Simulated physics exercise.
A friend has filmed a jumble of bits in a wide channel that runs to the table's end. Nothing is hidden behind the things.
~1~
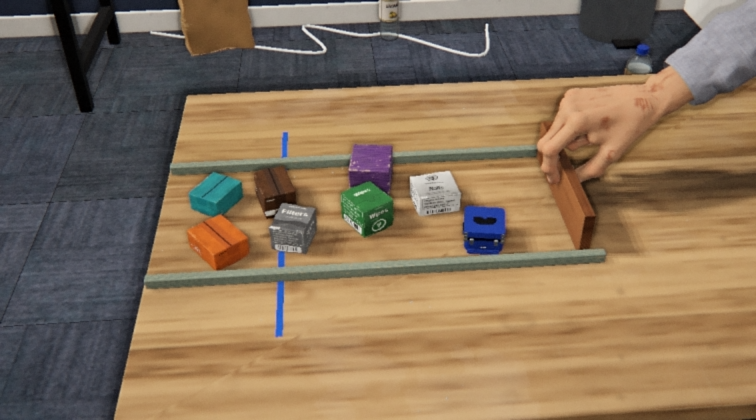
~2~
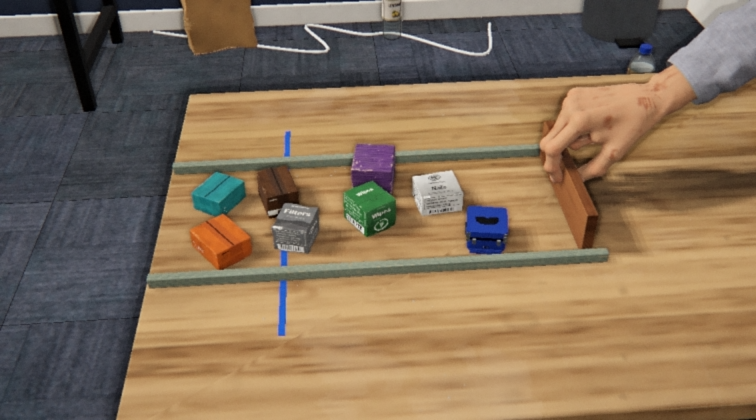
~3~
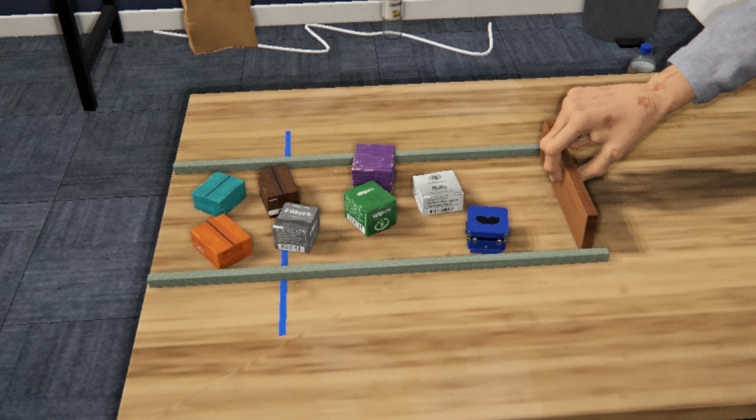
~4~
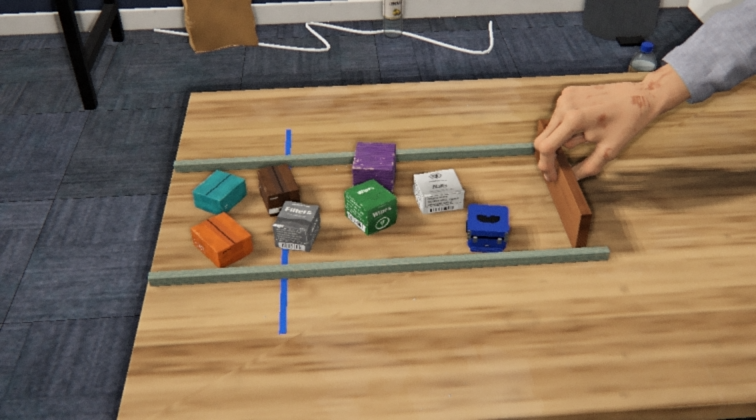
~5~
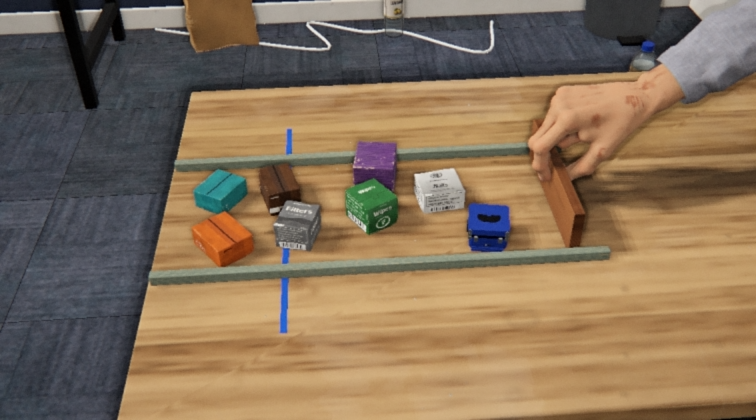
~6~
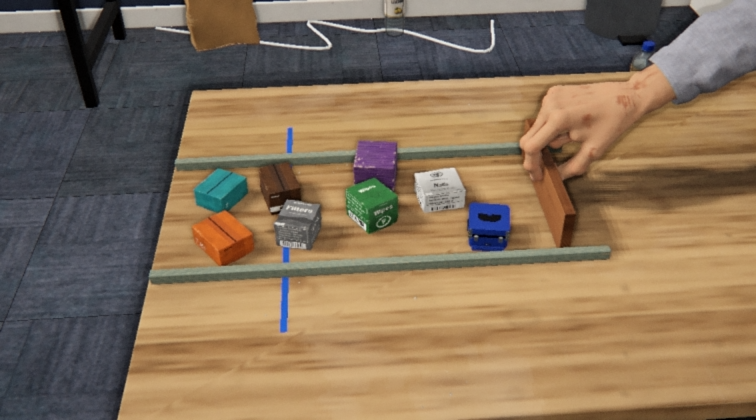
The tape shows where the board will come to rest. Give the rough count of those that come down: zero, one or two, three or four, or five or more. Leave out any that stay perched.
As it turns out, the number that fall off is zero.
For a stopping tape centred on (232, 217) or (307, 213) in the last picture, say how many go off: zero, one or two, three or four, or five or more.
The falls would be 1 or 2; zero.
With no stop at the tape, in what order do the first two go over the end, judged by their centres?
The order is the orange box, the turquoise box.
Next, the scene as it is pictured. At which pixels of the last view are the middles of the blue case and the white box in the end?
The blue case stops around (266, 242); the white box around (266, 194).
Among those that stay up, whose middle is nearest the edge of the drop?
The orange box.
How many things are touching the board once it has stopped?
3 of them.
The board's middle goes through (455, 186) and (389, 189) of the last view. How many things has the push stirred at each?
By then 2, and 5.
Soon after, none off yet; turquoise box at rest near (221, 191); orange box at rest near (223, 238); brown box at rest near (280, 188).
After that, none off yet; turquoise box moving near (217, 192); orange box displaced a little near (205, 245); brown box displaced a little near (260, 187).
In the end, the number that fall off is zero.
